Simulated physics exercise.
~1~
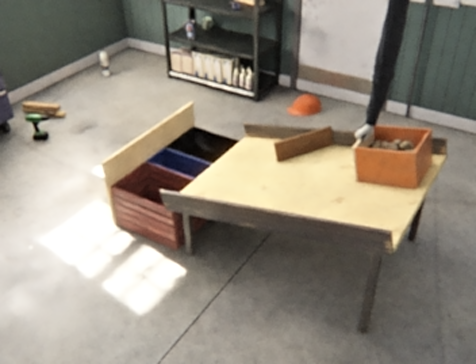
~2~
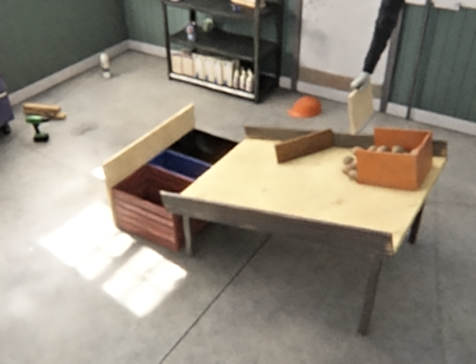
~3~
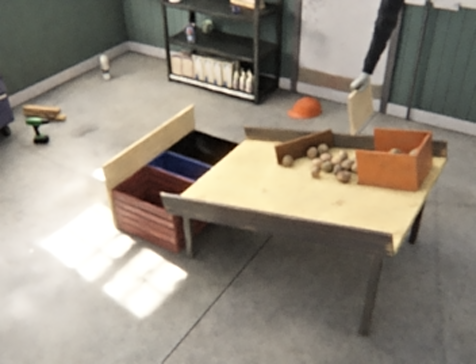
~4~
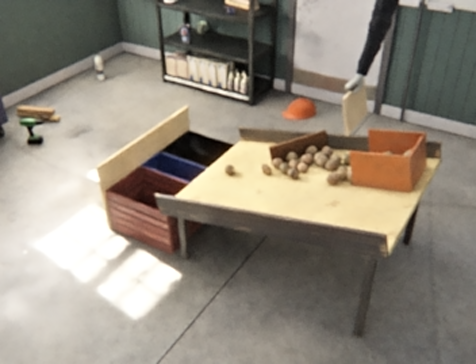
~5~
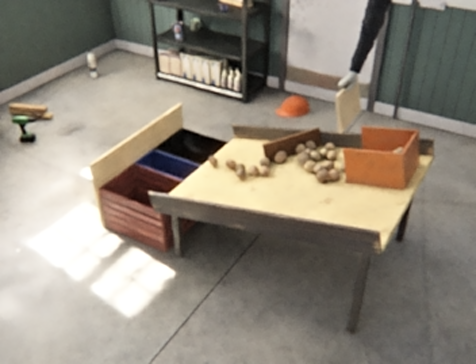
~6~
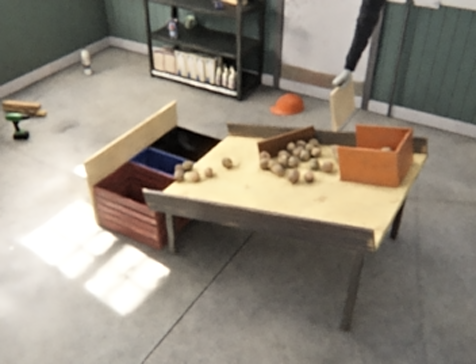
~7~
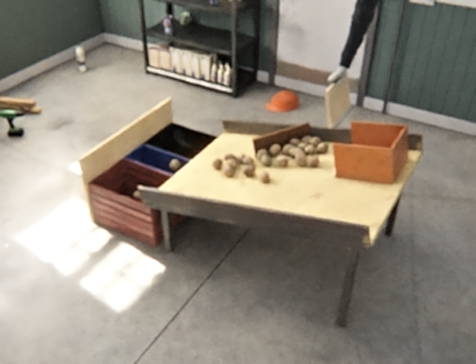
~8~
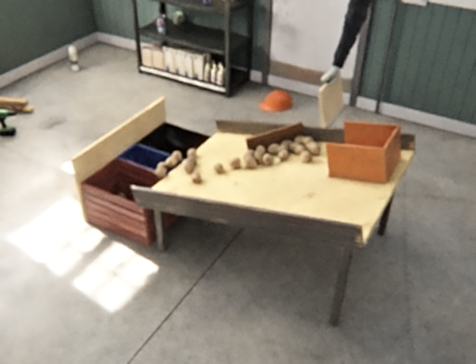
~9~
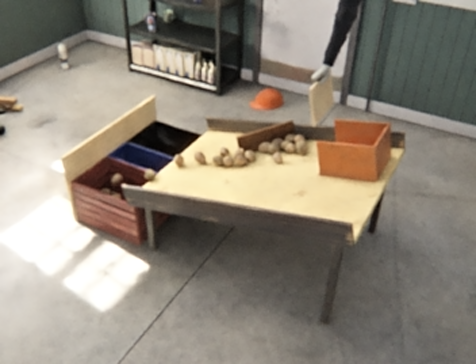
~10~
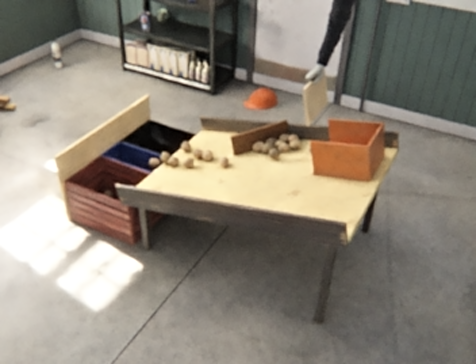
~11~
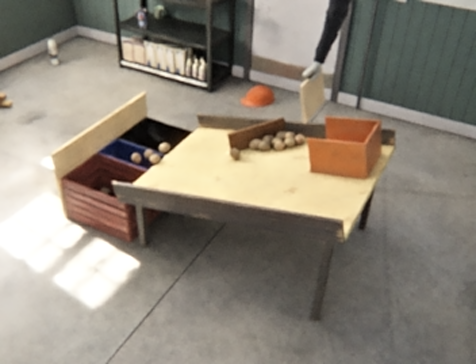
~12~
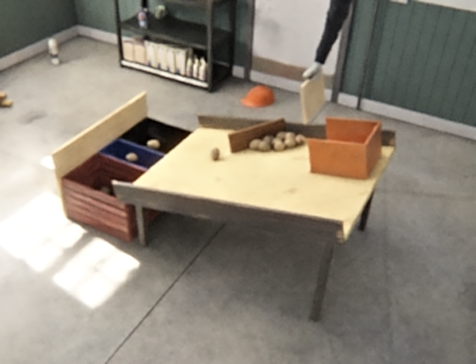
A pale wooden table with low dark side rails stands on a grey workshop floor, seen from above and to one side, with an orange box of potatoes at its right end. A gloved hand at the back lifts a wooden panel away from the box and holds it clear. Potatoes spill out and roll left past an angled board, while the view drifts right. They drop into the red and blue totes beside a black one. Finally, a cluster rests against the board, one potato sits nearer the edge, and a few show in the blue tote.
